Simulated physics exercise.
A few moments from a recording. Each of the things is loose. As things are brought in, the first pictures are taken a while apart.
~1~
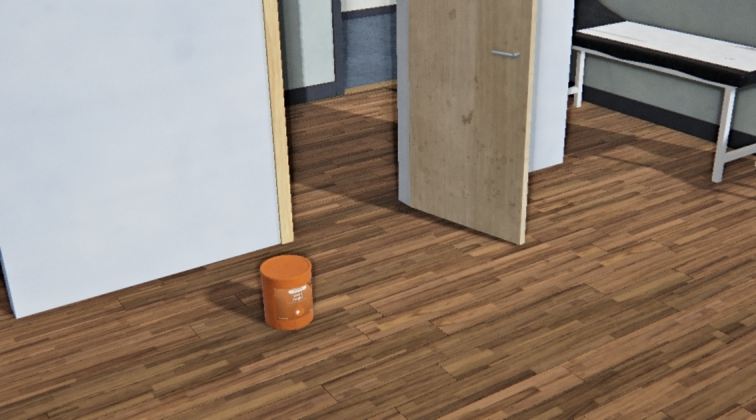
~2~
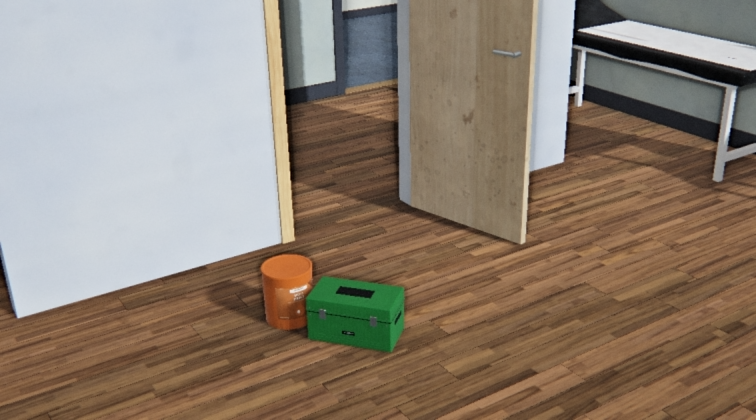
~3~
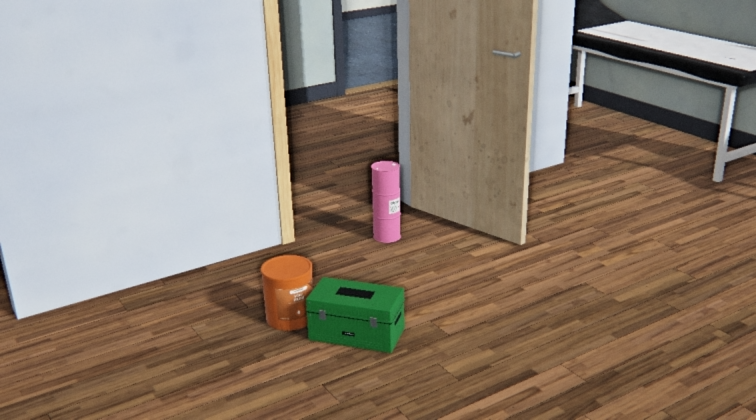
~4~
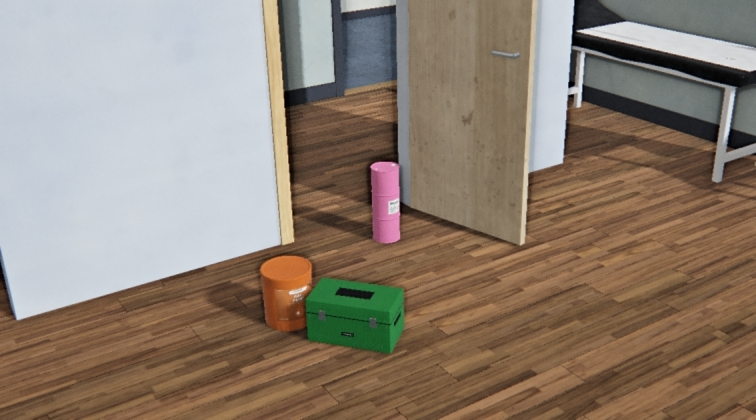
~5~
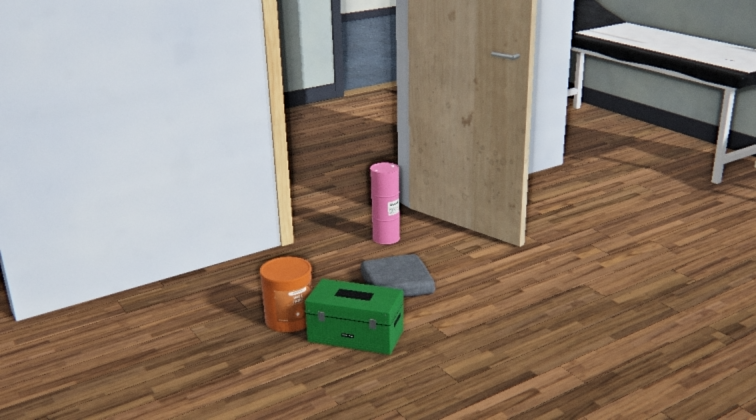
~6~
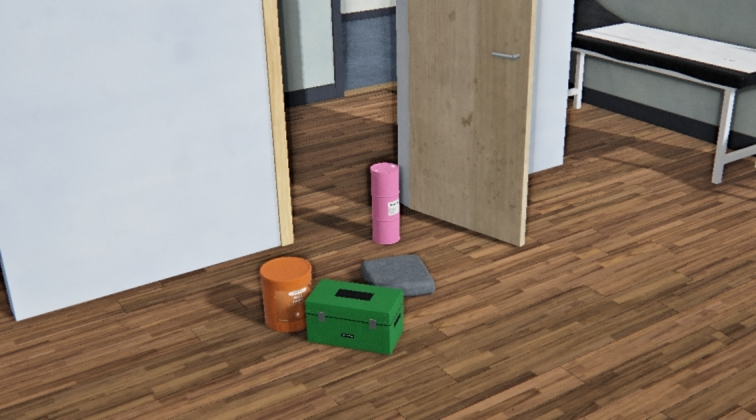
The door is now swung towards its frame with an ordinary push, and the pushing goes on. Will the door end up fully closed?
Yes.
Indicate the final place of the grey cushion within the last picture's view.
In the last picture, near pixel (368, 284).
Then, 1.60 s past the last view, open by 65°.
Then, 2.40 s past the last view, open by 40°; grey cushion displaced a little near (368, 284); pink canister displaced a little.
Then, 3.80 s past the last view, open by 14°; grey cushion displaced a little near (368, 284); pink canister displaced well along.
Finally, open by 0°; moved from the start, grey cushion and pink canister; the other 2 still in place. Final places as the last picture's camera would see them, grey cushion near (368, 284).
